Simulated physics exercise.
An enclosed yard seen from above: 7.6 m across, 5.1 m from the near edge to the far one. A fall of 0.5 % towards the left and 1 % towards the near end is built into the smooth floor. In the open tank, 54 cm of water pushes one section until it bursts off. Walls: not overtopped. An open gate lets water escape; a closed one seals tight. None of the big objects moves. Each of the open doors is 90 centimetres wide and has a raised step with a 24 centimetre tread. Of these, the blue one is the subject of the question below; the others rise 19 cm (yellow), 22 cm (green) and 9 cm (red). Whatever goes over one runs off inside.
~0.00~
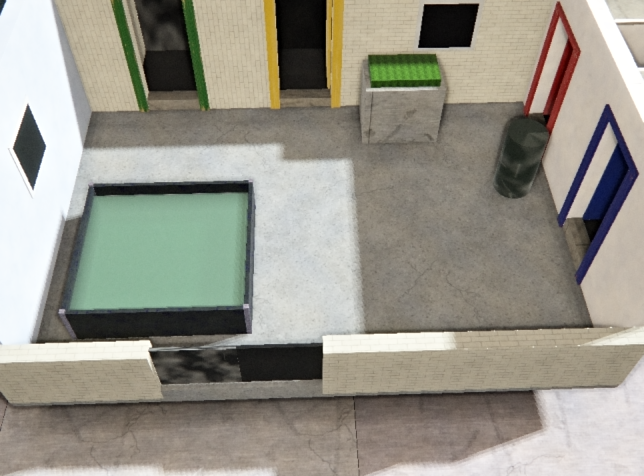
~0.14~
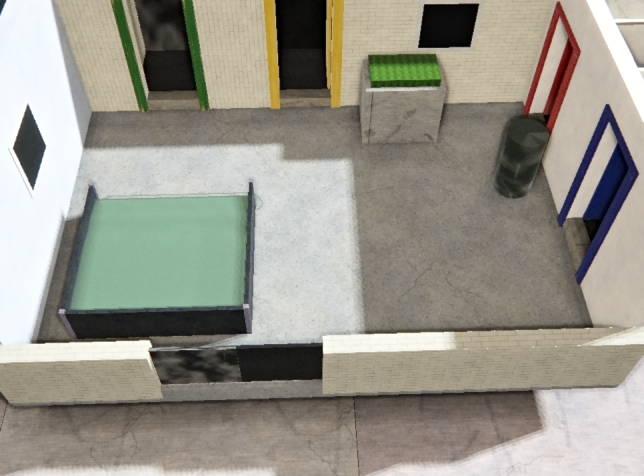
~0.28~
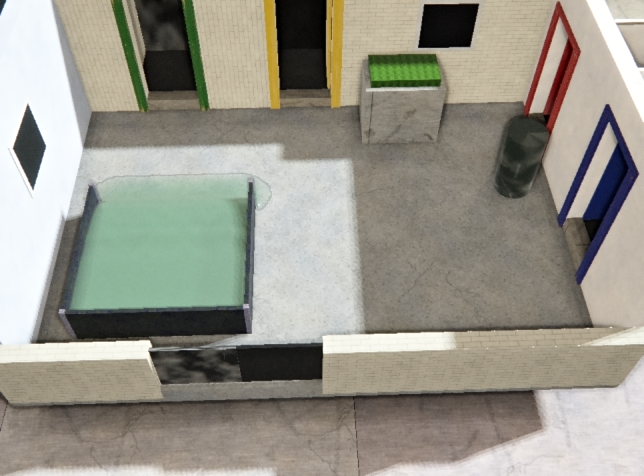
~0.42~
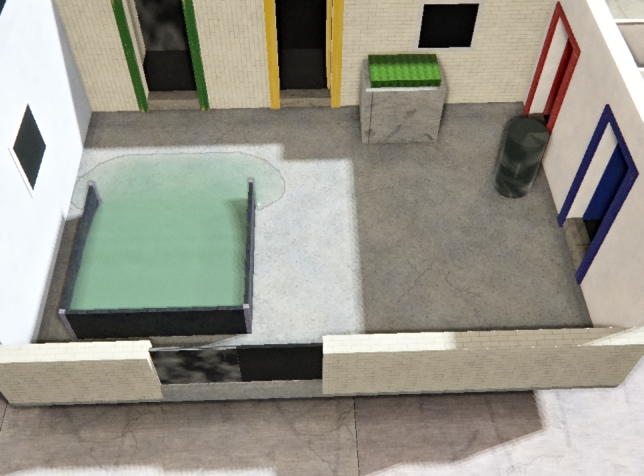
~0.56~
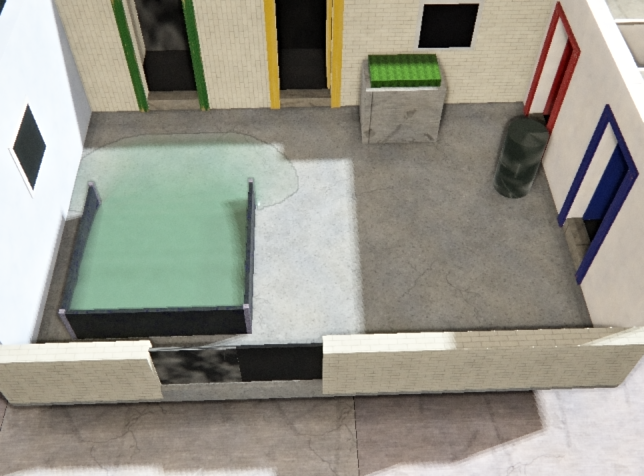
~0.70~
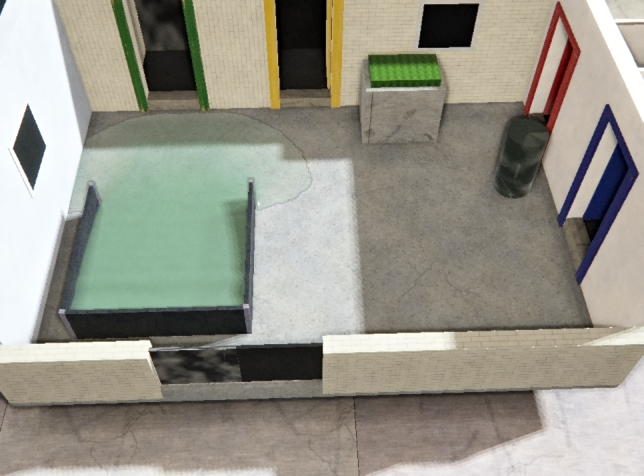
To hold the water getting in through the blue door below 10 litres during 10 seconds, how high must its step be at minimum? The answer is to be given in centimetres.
6 cm.
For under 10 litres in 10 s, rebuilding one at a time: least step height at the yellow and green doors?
You'd want some 16 cm at yellow and some 31 cm at green.
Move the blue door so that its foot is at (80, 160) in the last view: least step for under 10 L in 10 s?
Close to 24 cm at the least.
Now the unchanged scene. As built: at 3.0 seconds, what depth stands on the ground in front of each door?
Door by door, in centimetres - yellow 16, green 28, red 0, blue 0.
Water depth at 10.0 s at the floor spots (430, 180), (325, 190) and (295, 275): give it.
I'd read roughly 2, 5 and 6 cm there.
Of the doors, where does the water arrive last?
The answer is the blue door.
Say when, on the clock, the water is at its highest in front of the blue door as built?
Crest at t of about 8.5 s.
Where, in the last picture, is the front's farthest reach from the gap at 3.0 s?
Pixel close to (512, 103).
After 1.4 s water covers 30 % of the floor, deepest (37 cm) near (92, 113); it has not reached the blue door.
After 3.0 s water covers 35 % of the floor, deepest (30 cm) near (350, 114); it has not reached the blue door.
After 10.0 s water covers 95 % of the floor, deepest (12 cm) near (89, 128); 8 cm at the blue door, 0 litres in over its 23 cm step.
At the blue door as built, the water arrived by 5.6 s and peaked near 10 cm at 8.6 s.
With a step of 5.5 cm, 13 litres would have come in within the 10 s; with 6.5 cm, 6 litres. So under 10 litres takes about 6 cm.
